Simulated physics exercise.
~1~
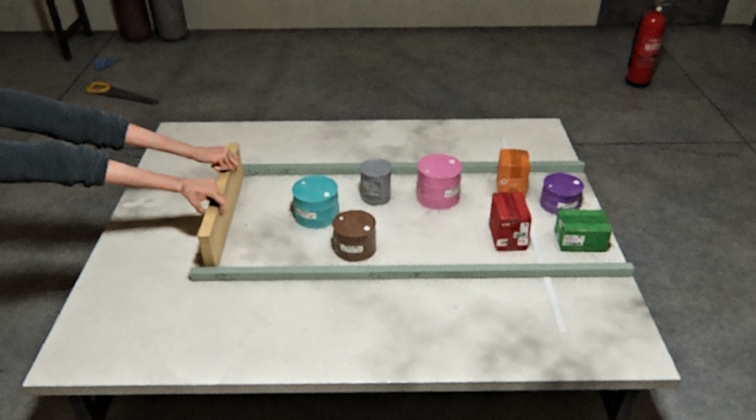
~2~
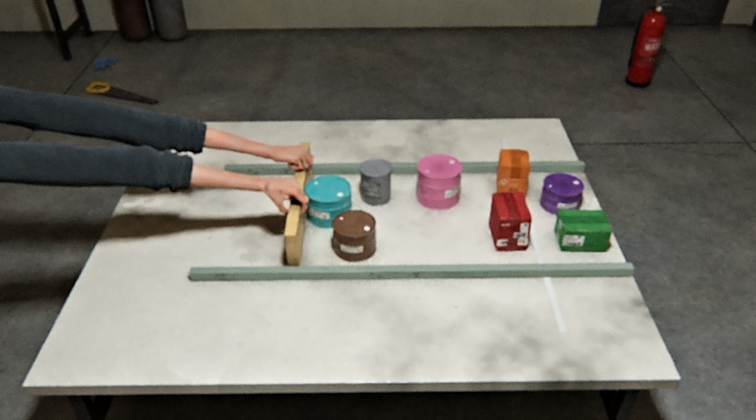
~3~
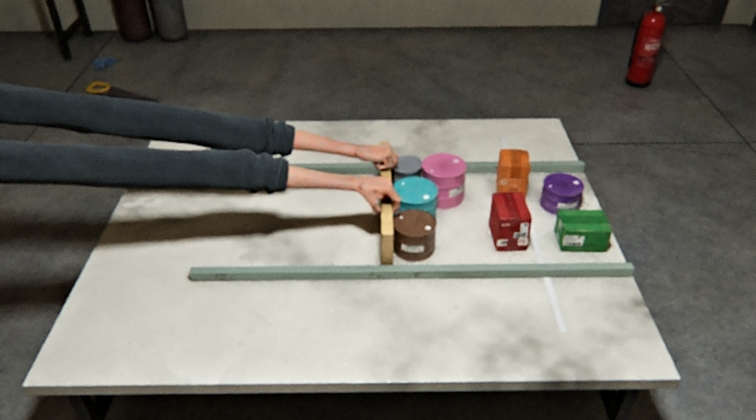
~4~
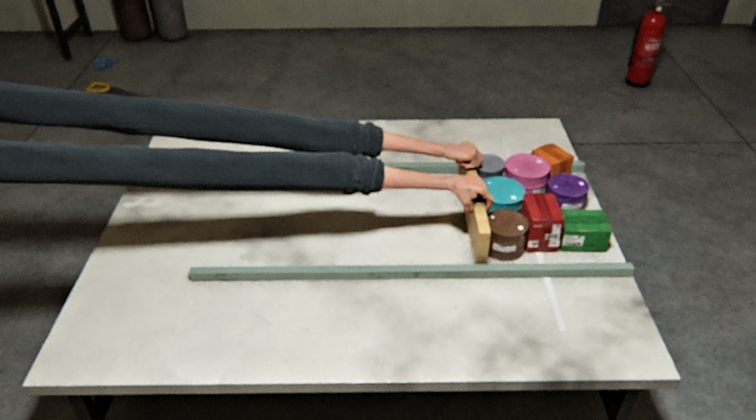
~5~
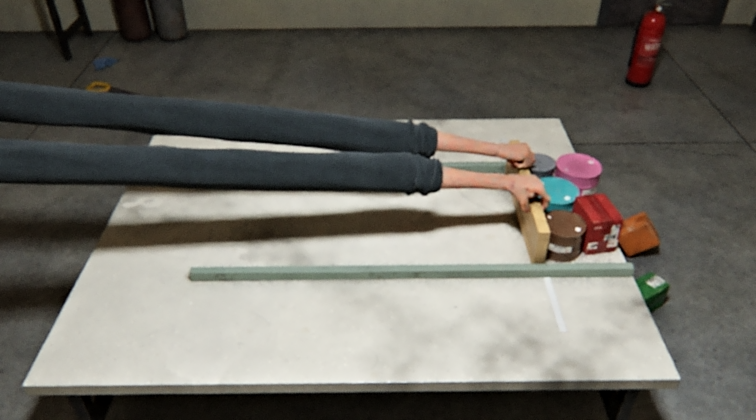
Two hands in dark sleeves hold an upright wooden plank at the left of a pale tabletop, seen from above in a grey, concrete-floored room with a red fire extinguisher behind. Between two green rails sit turquoise, brown, grey and pink canisters, with red, orange and green parcels and a purple canister farther right. The hands push the plank right, gathering the turquoise, brown and grey canisters, then crowding everything toward the right edge. As the plank nears the strip of tape, the orange and green parcels and the purple canister go off the edge, while the red parcel and other canisters remain bunched there.
